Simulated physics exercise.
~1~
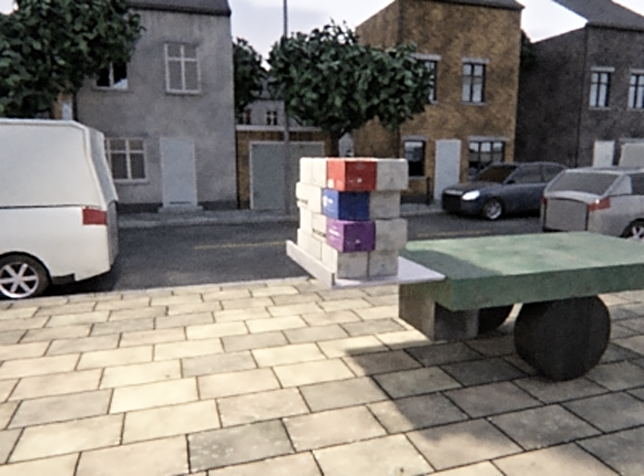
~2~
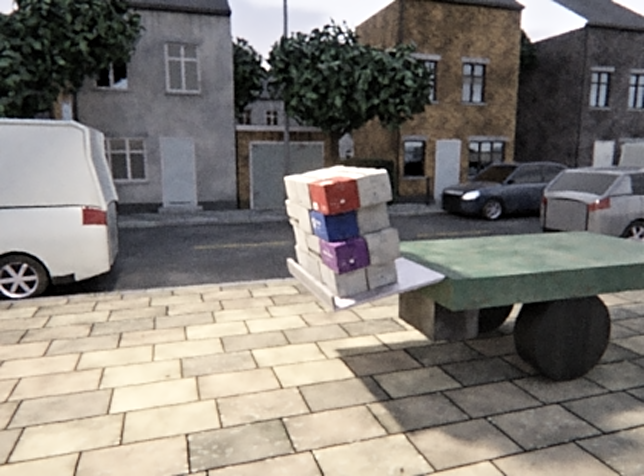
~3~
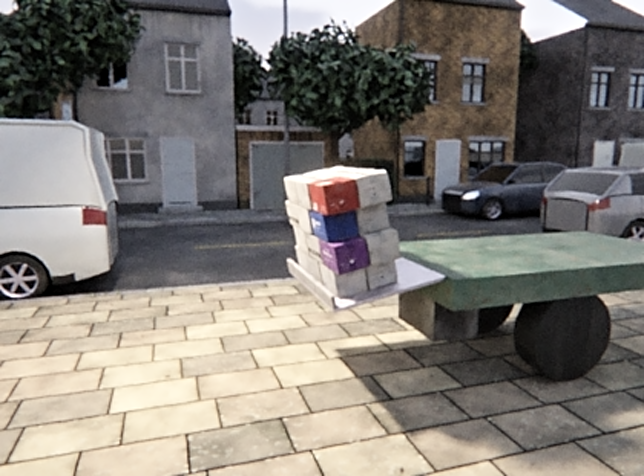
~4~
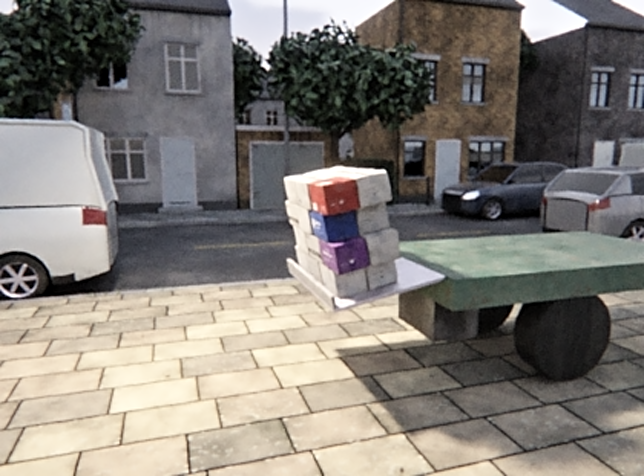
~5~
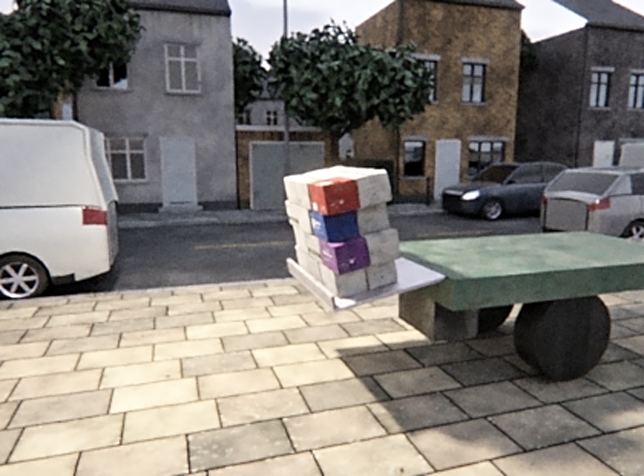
A pale drop flap on the left end of a green flat-bed carries a block of stacked parcels, mostly whitish, with a red one above a blue one above a purple one on the near side. A fixed view from a paved area looks across a road to houses and trees, with a white van at left and two cars at right. The flap tips down to the left by a small angle, and the whole stack leans with it. Then the flap stops and holds. The parcels stay together, tilted but still aboard, the red one included.
